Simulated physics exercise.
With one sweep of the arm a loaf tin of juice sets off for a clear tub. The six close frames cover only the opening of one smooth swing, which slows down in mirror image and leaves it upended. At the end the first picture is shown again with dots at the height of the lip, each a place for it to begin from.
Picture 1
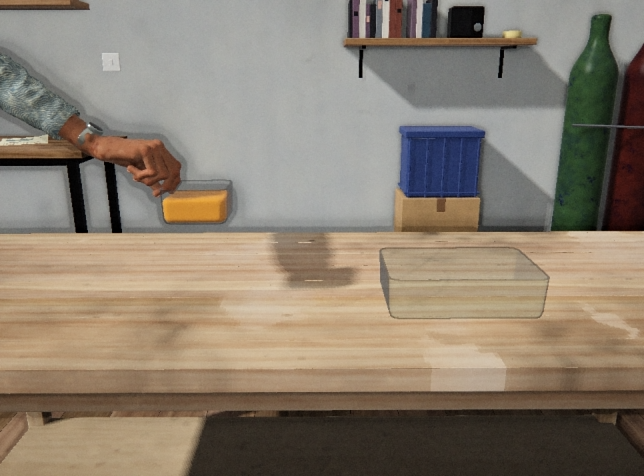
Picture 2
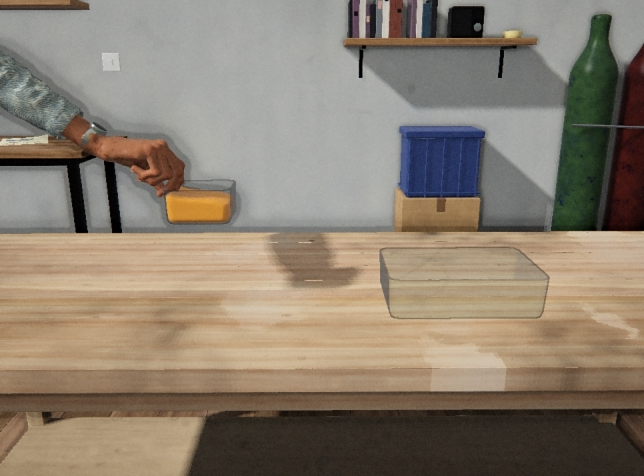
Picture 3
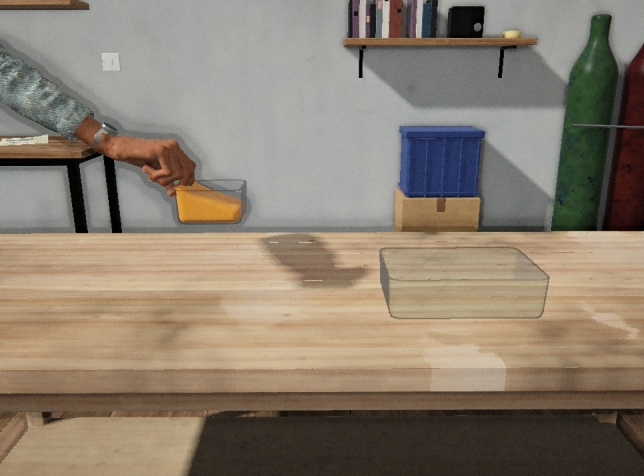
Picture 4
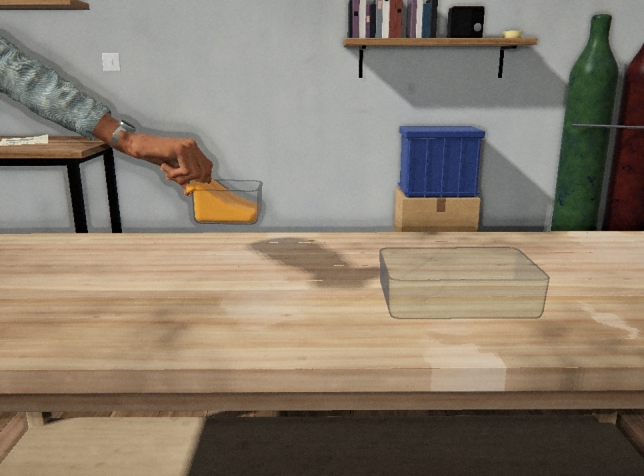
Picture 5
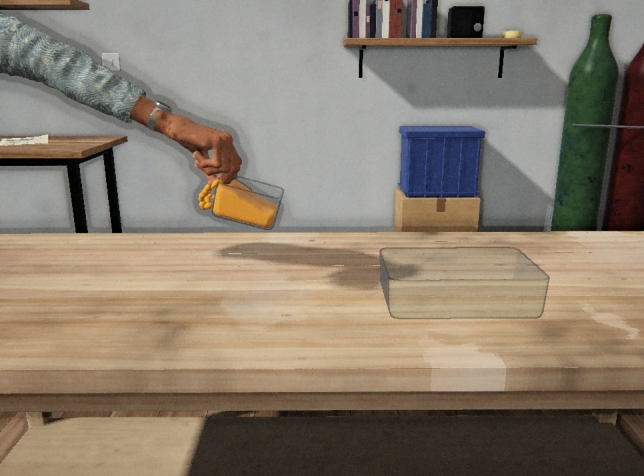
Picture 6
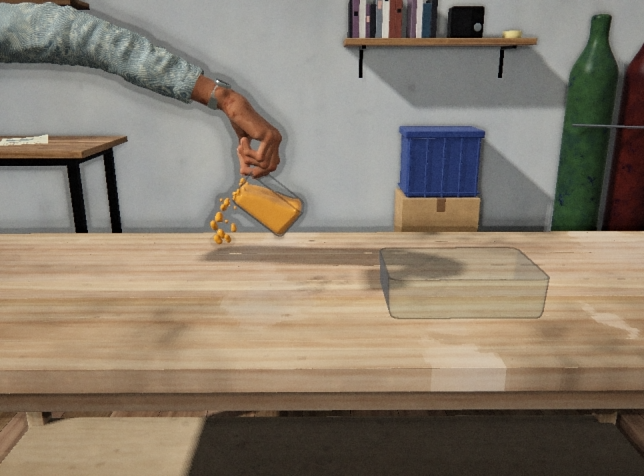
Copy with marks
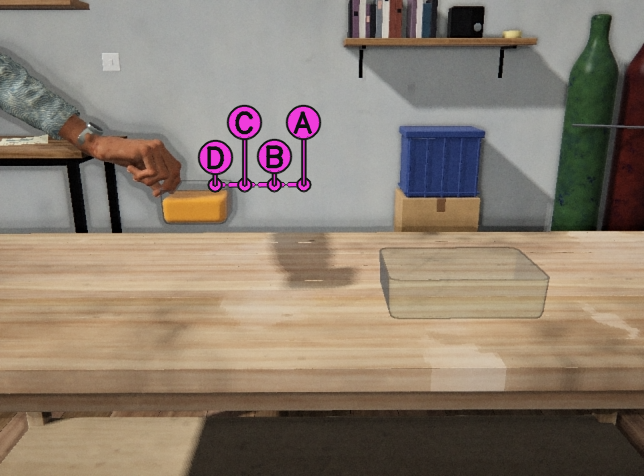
Orange juice slopped over the left rim of a clear container as an arm swept it rightward above a wooden table, then it tilted further and droplets spilled out, short of the clear tub.
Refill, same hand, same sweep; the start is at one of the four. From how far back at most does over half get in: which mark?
C is the one.
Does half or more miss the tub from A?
No, that is safe.
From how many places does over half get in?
Three.
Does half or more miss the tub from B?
No, that is safe.
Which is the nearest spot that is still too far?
Spot D.
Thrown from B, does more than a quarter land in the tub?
Yes, it does.
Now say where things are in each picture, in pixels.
Upright, lip at (228, 184); tub from (389, 317) to (542, 316); nothing has left yet, in the first frame.
Upright, lip at (231, 184); nothing has left yet, in the second frame.
Upright, lip at (242, 184); juice is over the rim, down to (184, 185), in the third frame.
Upright, lip at (259, 185); juice is over the rim, down to (193, 188), in the fourth frame.
Tipped about 15°, lip at (282, 193); juice is over the rim, down to (206, 206), in the fifth frame.
Tipped about 39°, lip at (303, 207); juice is over the rim, down to (220, 239), in the sixth frame.
In magenta, A at (303, 184); B at (274, 184); C at (244, 184); D at (215, 185).
With A, about 69 % lands in the tub, 6 % falls short and 25 % goes beside or beyond.
With B, about 80 % lands in the tub, 7 % falls short and 13 % goes beside or beyond.
With C, about 68 % lands in the tub, 21 % falls short and 11 % goes beside or beyond.
With D, about 16 % lands in the tub, 77 % falls short and 7 % goes beside or beyond.
